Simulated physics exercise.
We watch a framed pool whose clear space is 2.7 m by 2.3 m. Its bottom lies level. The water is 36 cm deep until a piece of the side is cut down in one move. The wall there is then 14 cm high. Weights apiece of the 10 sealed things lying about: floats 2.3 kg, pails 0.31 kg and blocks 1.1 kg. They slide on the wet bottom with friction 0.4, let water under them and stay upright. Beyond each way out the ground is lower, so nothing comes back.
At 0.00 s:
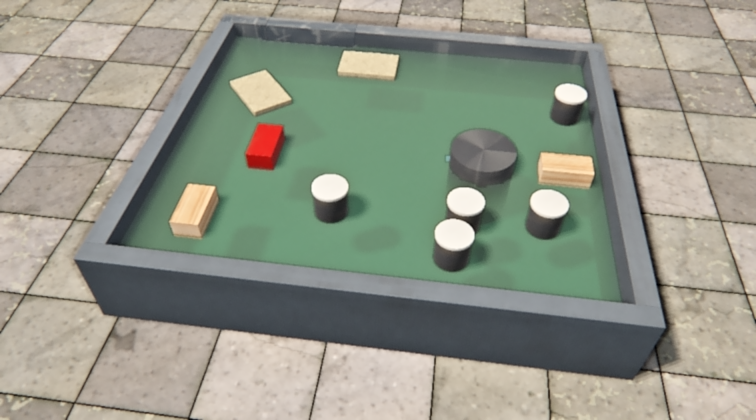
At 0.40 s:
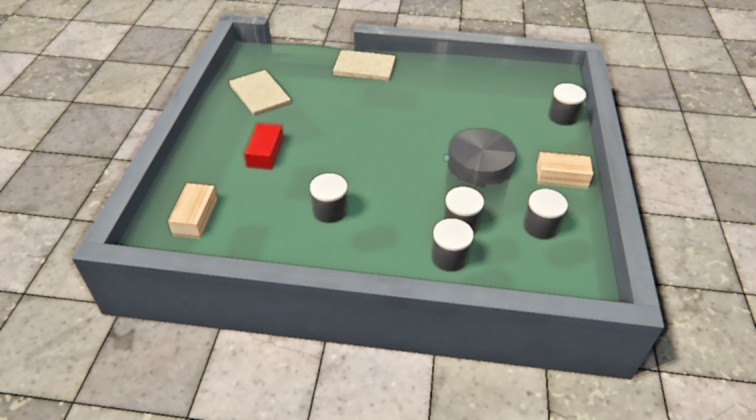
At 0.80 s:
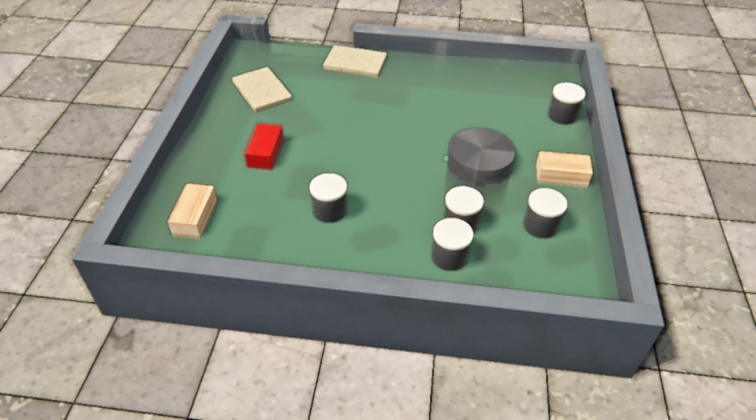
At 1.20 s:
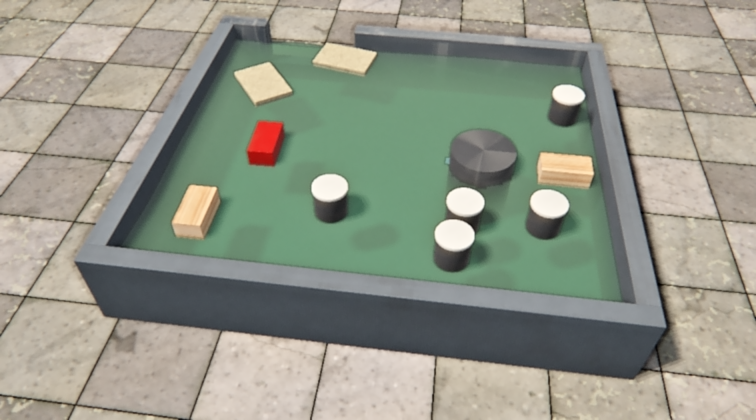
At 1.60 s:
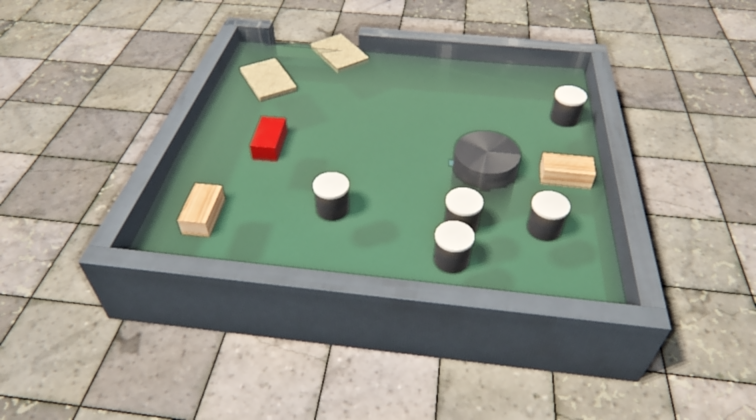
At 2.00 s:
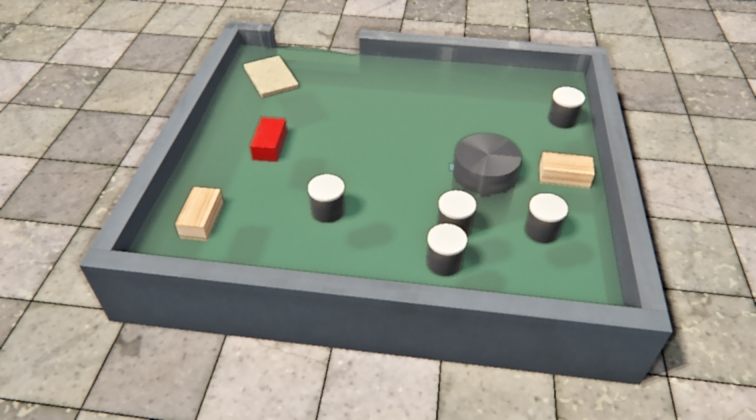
A grey-framed pool of clear water over a green bottom sits on stone paving, seen from above at an angle by a nearly still camera. A red block floats at left among pale wooden blocks and flat boards, with white-topped dark pails and a dark grey disc towards the right. A gap opens in the back wall, the boards drift towards it, one slips out through it, and the red block shifts slightly.
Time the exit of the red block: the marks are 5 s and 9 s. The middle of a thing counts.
Expect it after the second time or never.
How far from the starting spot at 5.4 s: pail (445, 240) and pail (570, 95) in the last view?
In that order: 10 cm, 10 cm.
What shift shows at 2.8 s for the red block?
About 20 cm.
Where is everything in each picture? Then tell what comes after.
In the first frame, the red block at (265, 140) floats; 36 cm deep round most things; 0 of 10 have shifted.
In the second frame, the red block at (263, 139) floats; about 2160 L in view; 0 of 10 have shifted.
In the third frame, the red block at (264, 139), afloat; about 2130 L in view; 2 of 10 have shifted.
In the fourth frame, the red block at (265, 137), afloat, 7 cm from its start; 35 cm deep round most things; 3 of 10 have shifted.
In the fifth frame, the red block at (268, 132) floats, 13 cm from its start; about 2060 L in view; 5 of 10 have shifted.
In the sixth frame, the red block at (268, 132), afloat, 16 cm from its start; 33 cm deep round most things; 9 of 10 have shifted.
After 2.8 s the red block is near (266, 129), 0.2 m from its start, afloat; 1 of 10 are out; 9 afloat.
After 5.4 s the red block is near (267, 112), 0.4 m from its start, afloat; 2 of 10 are out; 8 afloat.
After 8.0 s the red block is near (270, 95), 0.7 m from its start, afloat; 2 of 10 are out; 8 afloat.
After 12.0 s the red block is near (279, 66), 1.1 m from its start, afloat; 2 of 10 are out; 8 afloat.
